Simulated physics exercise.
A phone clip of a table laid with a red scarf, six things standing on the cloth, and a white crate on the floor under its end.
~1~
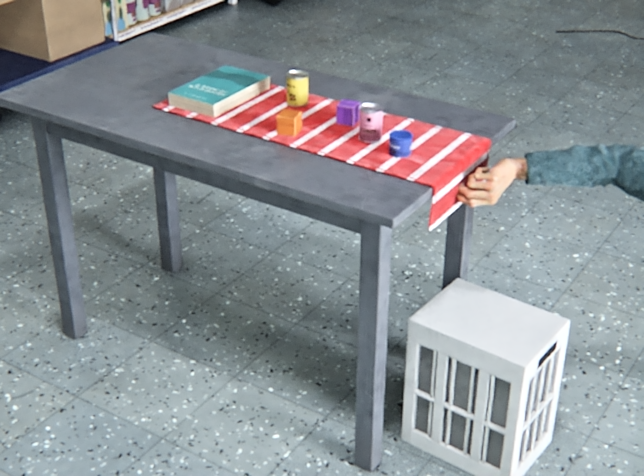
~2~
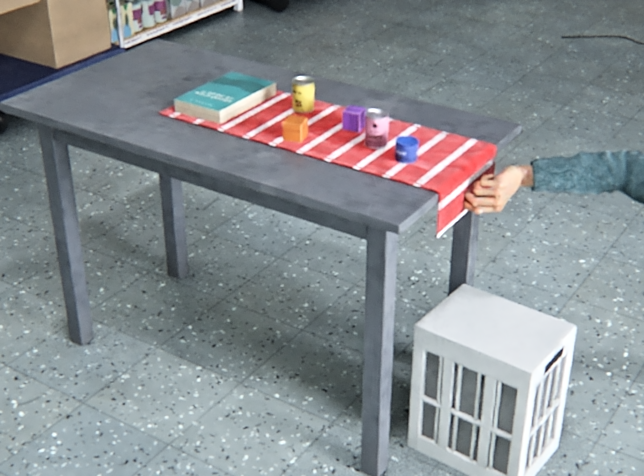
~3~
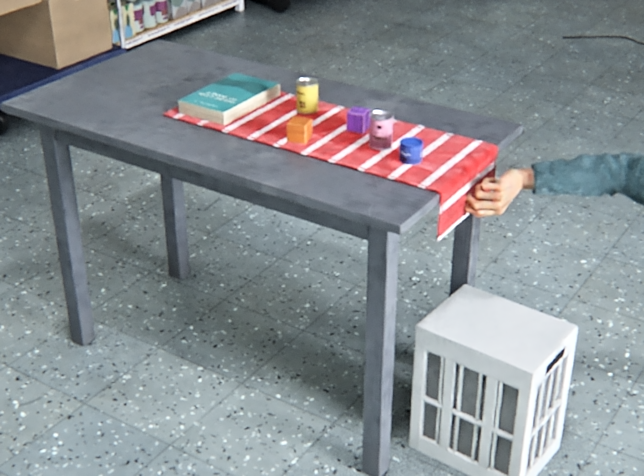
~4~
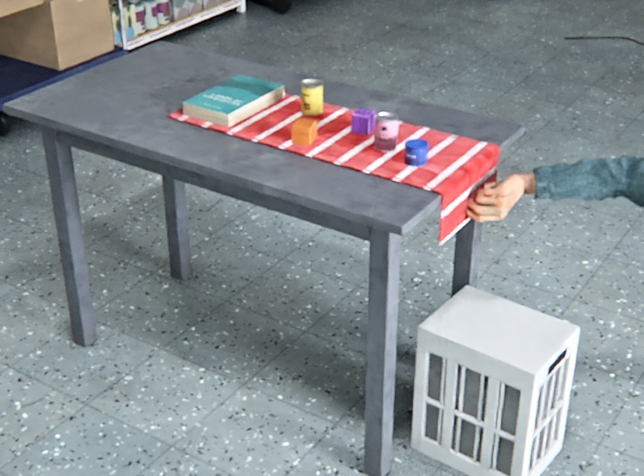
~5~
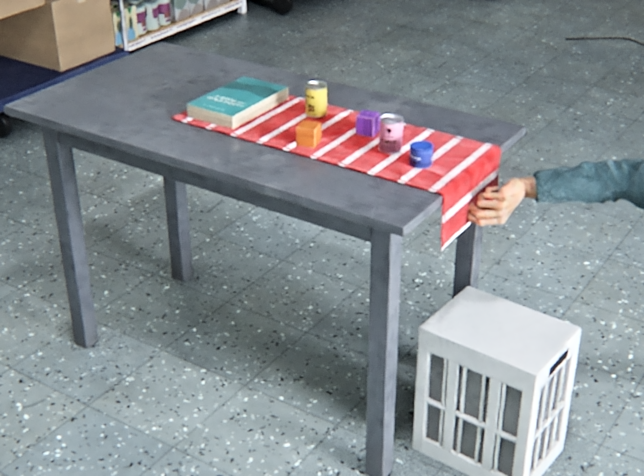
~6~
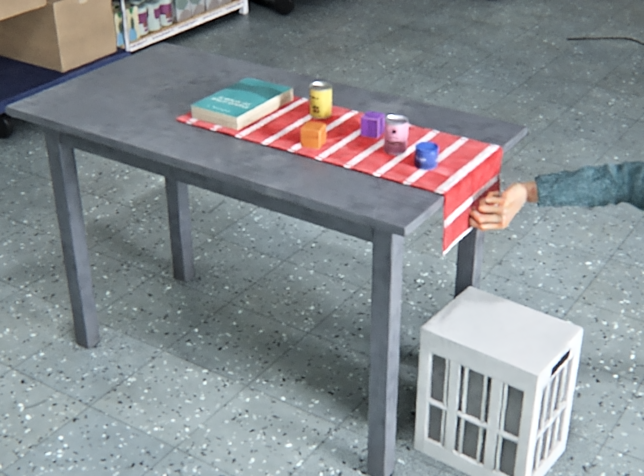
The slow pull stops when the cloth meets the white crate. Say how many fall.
The answer is two.
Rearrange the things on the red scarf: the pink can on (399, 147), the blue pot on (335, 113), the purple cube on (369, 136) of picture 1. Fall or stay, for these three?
The pink can drops off, the blue pot survives, the purple cube goes over.
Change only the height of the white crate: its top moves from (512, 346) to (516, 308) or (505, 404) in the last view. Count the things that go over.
In that case 1 and 4.
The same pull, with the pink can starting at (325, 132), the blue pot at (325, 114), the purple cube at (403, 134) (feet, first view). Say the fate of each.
The pink can remains up, the blue pot holds on, the purple cube comes down.
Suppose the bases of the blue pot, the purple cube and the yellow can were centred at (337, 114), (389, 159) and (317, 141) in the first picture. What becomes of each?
The blue pot does not fall; the purple cube comes down; the yellow can remains up.
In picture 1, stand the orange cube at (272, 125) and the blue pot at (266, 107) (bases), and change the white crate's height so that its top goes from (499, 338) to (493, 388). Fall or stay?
The orange cube remains up, the blue pot stays on.
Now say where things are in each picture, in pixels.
The first picture shows hem (429, 230); blue pot (401, 134); pink can (371, 108); purple cube (348, 103); orange cube (289, 113); yellow can (297, 74); top of the crate (499, 338).
The second picture shows hem (437, 238); blue pot (407, 140).
The third picture shows hem (437, 241); pink can (382, 115).
The fourth picture shows hem (439, 246); purple cube (363, 112); top of the crate (509, 345).
The fifth picture shows hem (441, 250); orange cube (309, 125).
The sixth picture shows hem (443, 255); blue pot (427, 146); pink can (396, 120); purple cube (373, 115); orange cube (313, 126); yellow can (321, 86).
Soon after, hem near (468, 297); blue pot gone.
After that, hem on the crate; blue pot and pink can gone.
In the end, hem on the crate; blue pot and pink can gone. Over the edge go two.
